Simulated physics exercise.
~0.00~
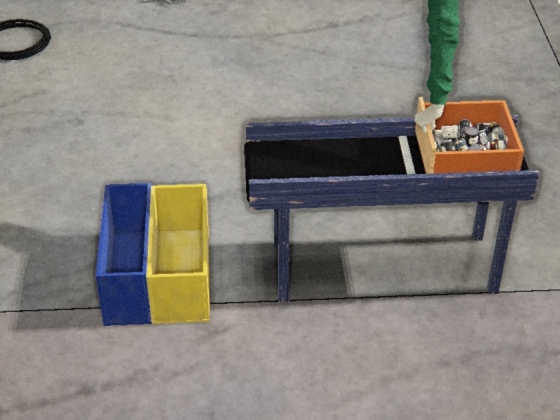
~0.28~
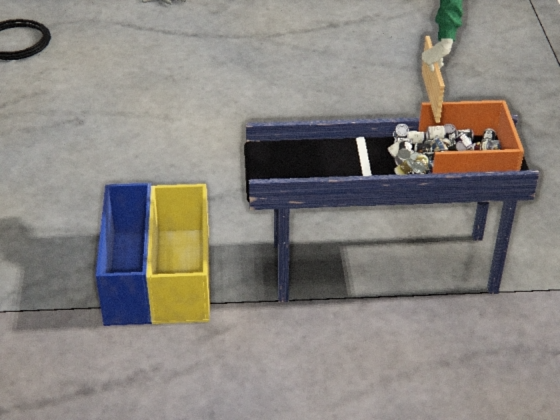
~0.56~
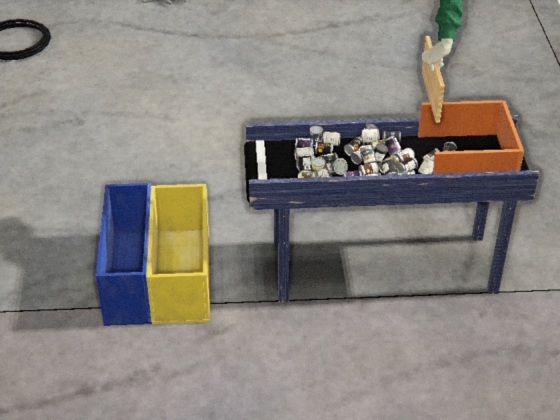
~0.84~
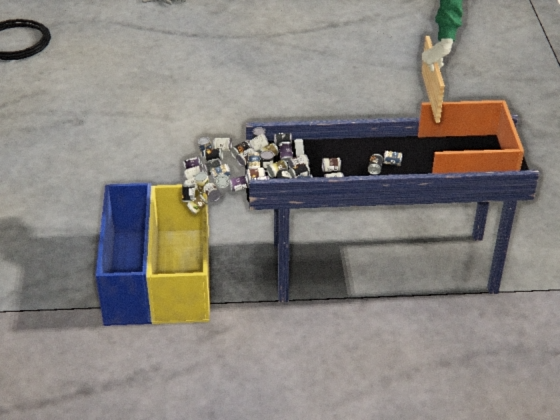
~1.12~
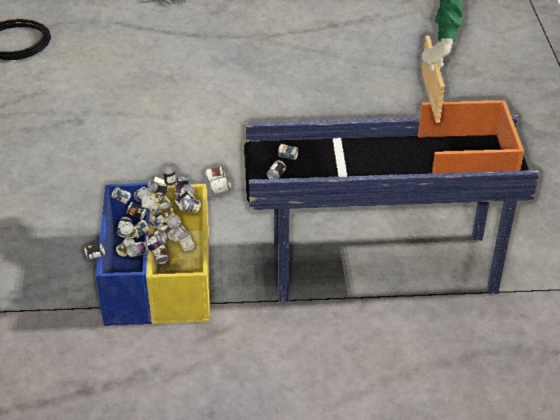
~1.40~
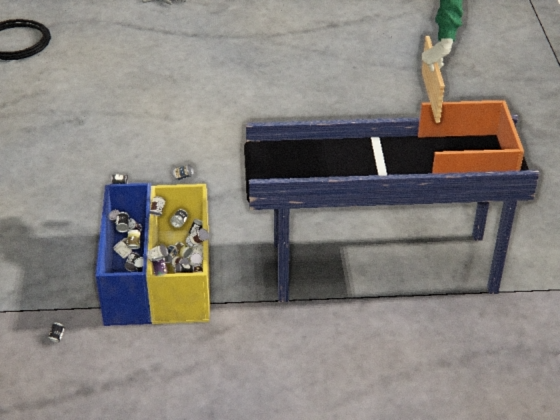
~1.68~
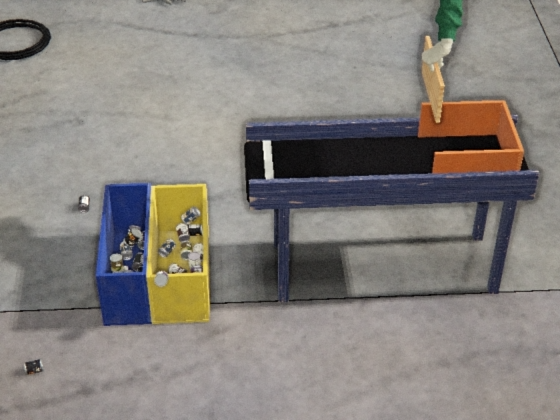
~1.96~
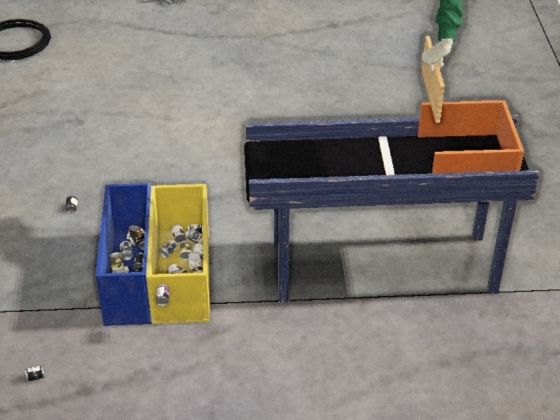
On a grey, marbled stone floor seen from above at an angle, a blue conveyor table with a black belt stands at the right, an orange pen of small silvery tins at its right end. A blue tote and a yellow tote sit side by side on the floor to the left. A green-sleeved hand lifts a wooden gate, and the tins ride left along the belt in a loose spread. They spill off the left end and tumble into both totes, some bouncing out. Finally, tins lie in both totes, with a few strays on the floor around them.
